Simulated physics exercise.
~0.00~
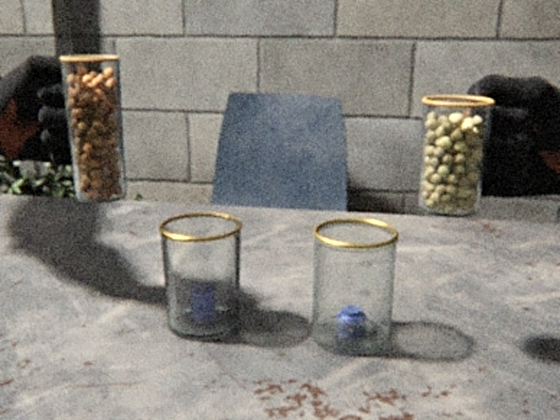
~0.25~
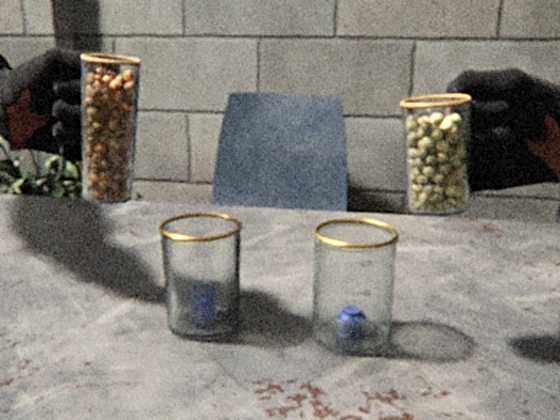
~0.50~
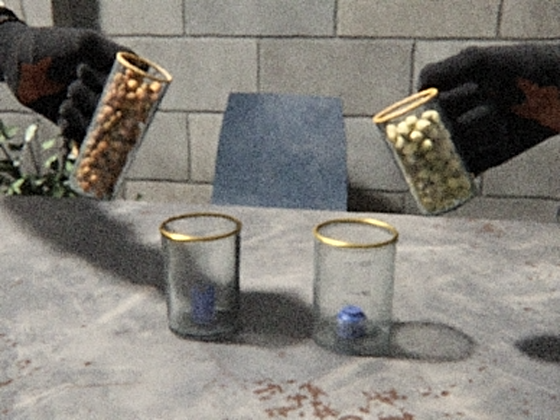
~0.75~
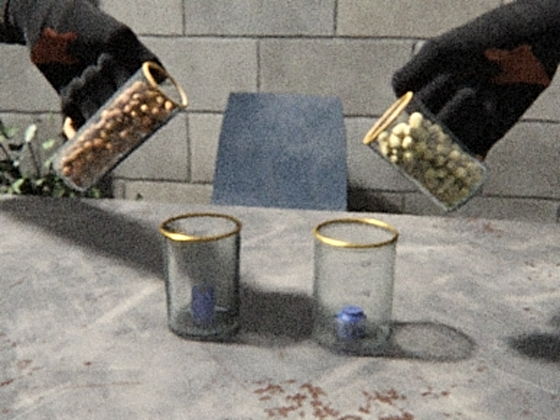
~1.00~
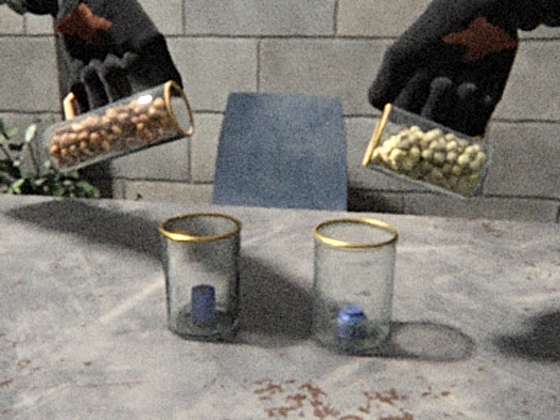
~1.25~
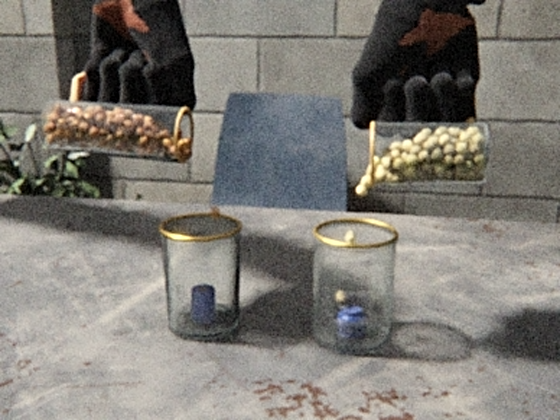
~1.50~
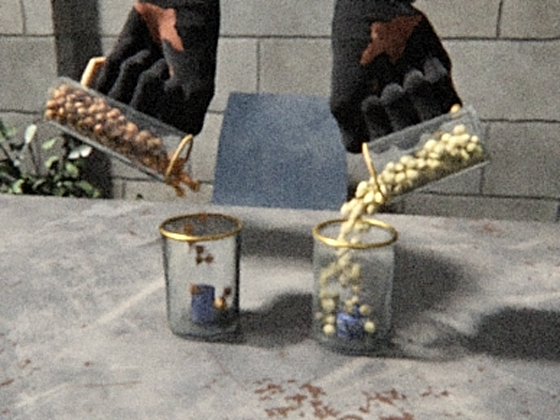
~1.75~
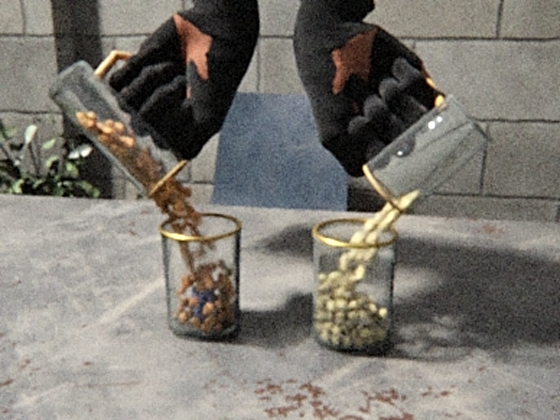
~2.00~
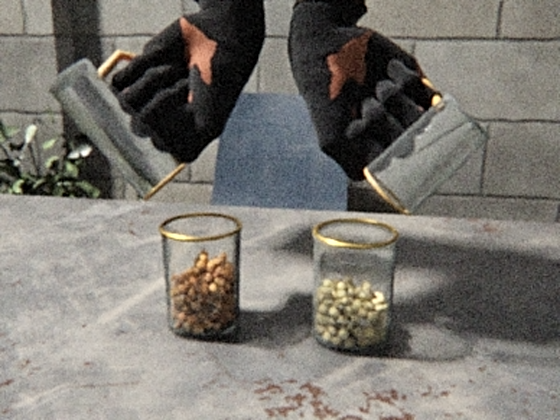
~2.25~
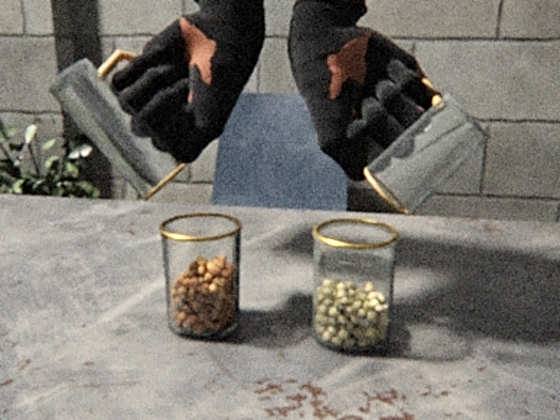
On a worn grey table by a block wall, black-gloved hands tip brown and pale pellets into two glasses, burying small blue objects.
